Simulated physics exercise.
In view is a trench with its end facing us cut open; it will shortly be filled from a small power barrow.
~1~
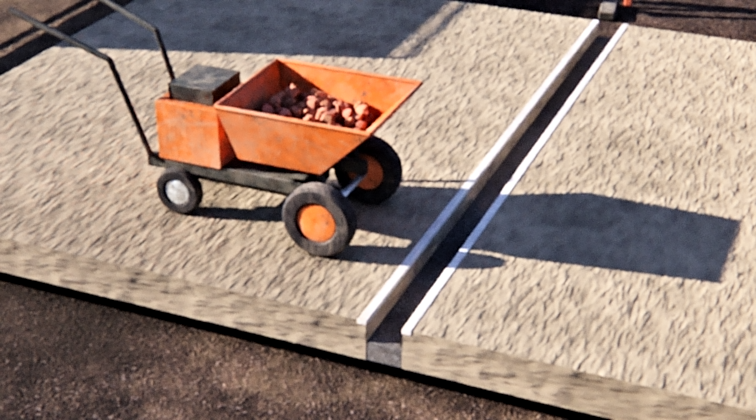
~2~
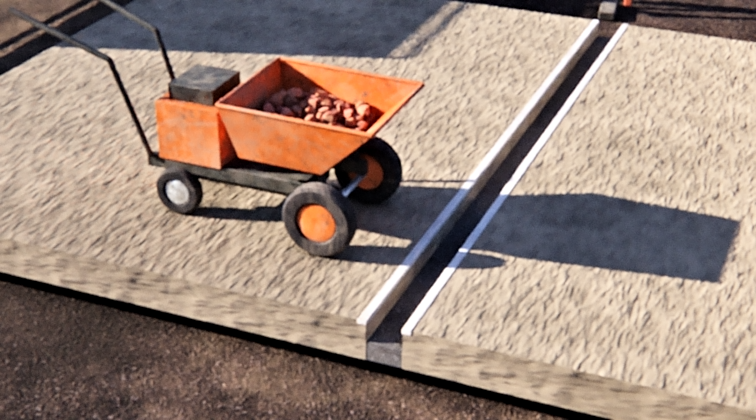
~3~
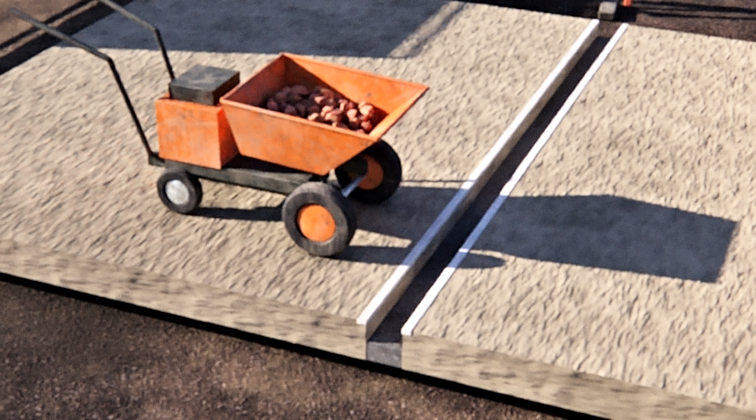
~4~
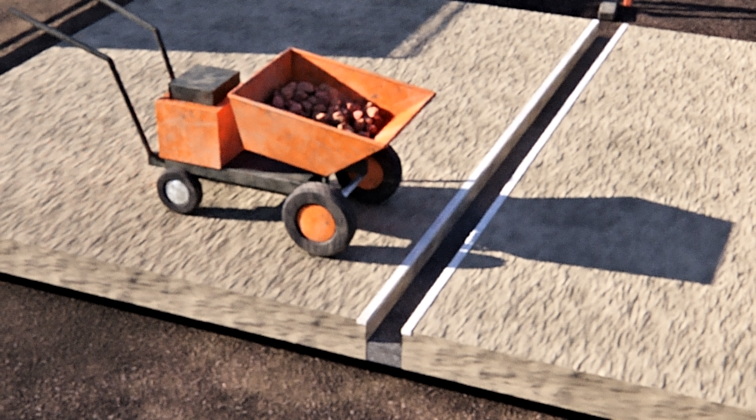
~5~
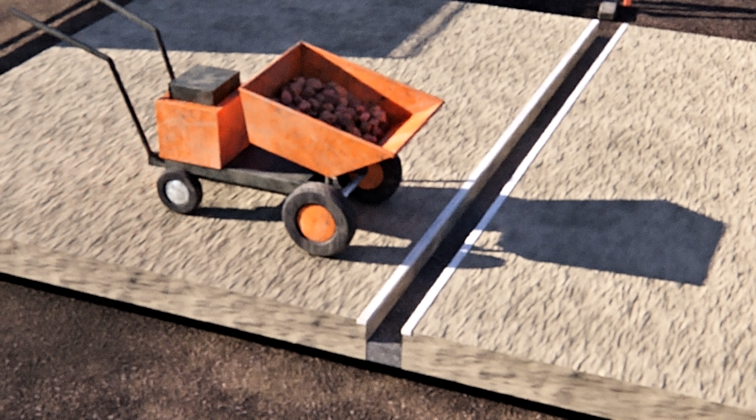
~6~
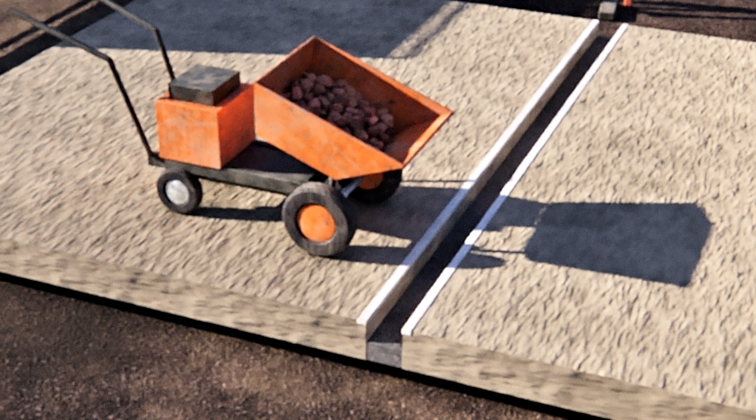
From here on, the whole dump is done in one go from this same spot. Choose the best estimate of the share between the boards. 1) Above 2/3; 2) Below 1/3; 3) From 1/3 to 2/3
(2) Below 1/3.
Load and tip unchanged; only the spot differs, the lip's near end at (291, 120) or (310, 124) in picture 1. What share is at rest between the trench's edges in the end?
In turn 30 and 40 in a hundred.
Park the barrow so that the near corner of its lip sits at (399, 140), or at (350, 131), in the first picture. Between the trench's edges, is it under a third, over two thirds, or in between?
The first stop gives under a third, while the second gives the middle third.
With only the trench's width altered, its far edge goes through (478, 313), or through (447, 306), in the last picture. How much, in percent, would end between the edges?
Well, it'd be something like 90 per cent the first time and 50 per cent the second.
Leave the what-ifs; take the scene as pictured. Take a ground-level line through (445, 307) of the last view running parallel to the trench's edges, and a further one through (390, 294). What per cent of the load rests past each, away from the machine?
That's 40 per cent for the first and 60 per cent for the second.
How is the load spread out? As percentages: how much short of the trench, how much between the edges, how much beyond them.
Out of a hundred: Short 0; between 10; beyond 50.
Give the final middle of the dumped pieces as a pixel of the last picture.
I'd mark it at roughly (488, 250).
Shortly afterwards, skip tipped steeply; the whole lot in the skip.
Next, skip tipped right over; the bulk in the skip; only a few in or heaped over the trench; near a quarter beyond it.
Some moments later, skip tipped right over; near a third in the skip; a little in or heaped over the trench; near half beyond it.
In the end, skip tipped right over; near a third in the skip; a little in or heaped over the trench; near half beyond it.
